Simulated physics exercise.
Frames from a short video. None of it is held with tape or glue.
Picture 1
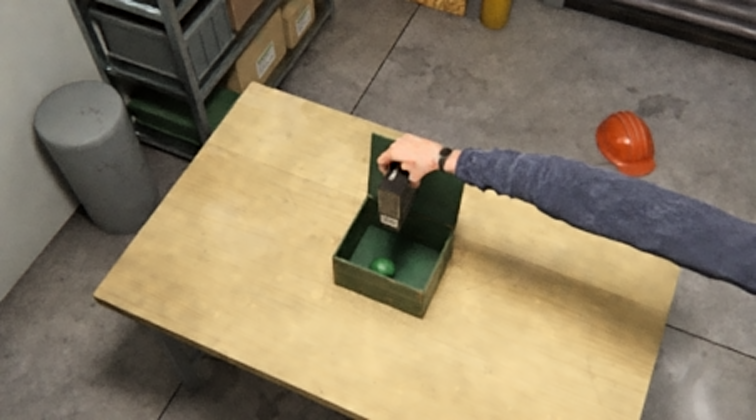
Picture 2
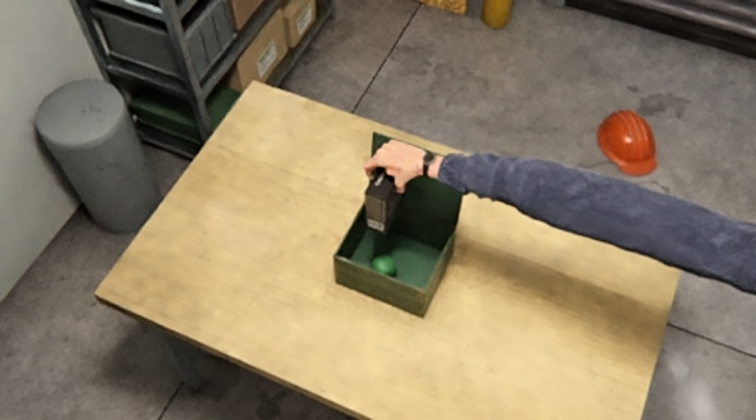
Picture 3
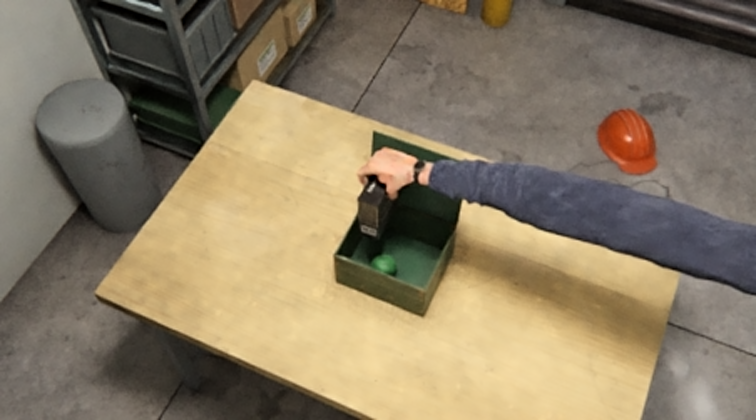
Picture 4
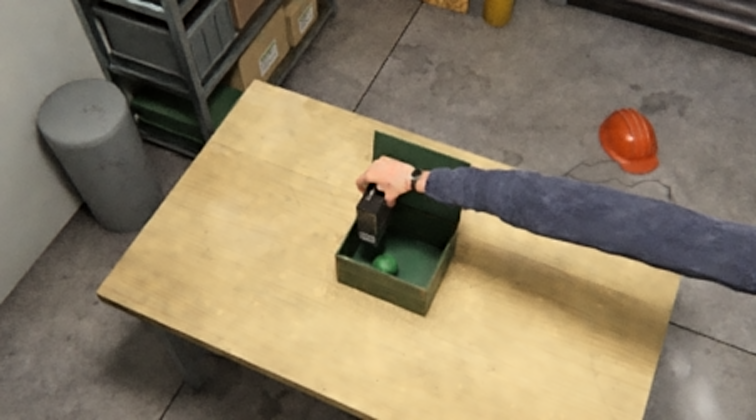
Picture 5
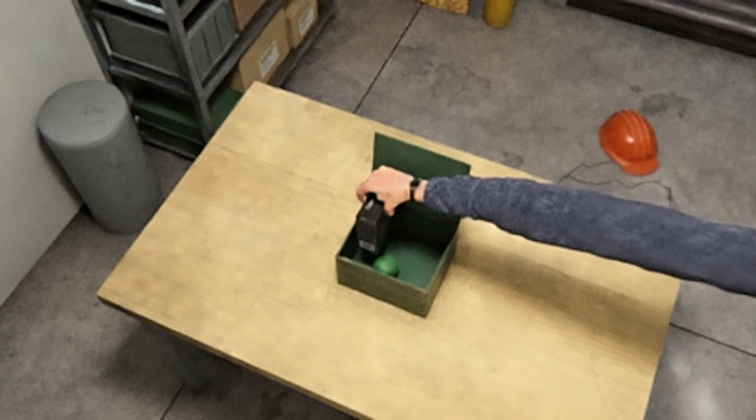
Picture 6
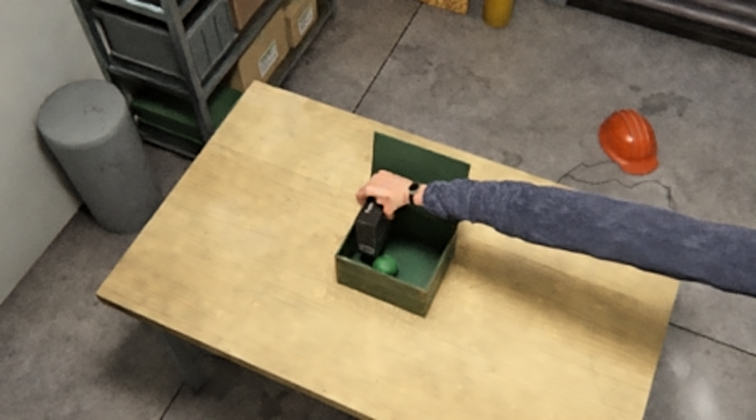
In a workshop or storeroom with a concrete floor, a pale wooden table is seen from above at an angle by a nearly still camera. An open green box holding a small green object sits on it, with a grey bin and shelves at left and an orange hard hat at right. A blue-sleeved arm from the right moves a black packet slightly left, then lowers it into the box, still gripping it.
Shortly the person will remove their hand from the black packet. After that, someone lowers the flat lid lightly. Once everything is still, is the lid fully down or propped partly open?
I expect the box to stay unclosed.
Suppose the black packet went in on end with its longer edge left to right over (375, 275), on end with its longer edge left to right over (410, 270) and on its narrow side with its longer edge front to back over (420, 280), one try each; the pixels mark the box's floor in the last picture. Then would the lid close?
On the first attempt the lid remains open a bit, on the second it remains open a bit, and on the third it settles shut.
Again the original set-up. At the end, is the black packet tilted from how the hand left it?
In the end, the black packet keeps its orientation.
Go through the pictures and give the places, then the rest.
On its way; black packet (400, 190), in the first picture.
On its way; black packet (386, 195), in the second picture.
On its way; black packet (379, 201), in the third picture.
On its way; black packet (377, 209), in the fourth picture.
On its way; black packet (377, 217), in the fifth picture.
In place under the hand; black packet (376, 221), in the sixth picture.
Then, 0.40 s later than the last frame, black packet tilted by 4° near (365, 243); green ball moved a little.
Then, 1.30 s later than the last frame, lid 78° above the rim; black packet moved about its own width near (366, 242); green ball moved about its own width.
Then, 1.90 s later than the last frame, lid 37° above the rim; black packet moved about its own width near (366, 242); green ball moved about its own width.
When it is over, lid 21° above the rim; moved from the start, green ball and black packet. End places, in pixels of the last picture, black packet near (366, 242).
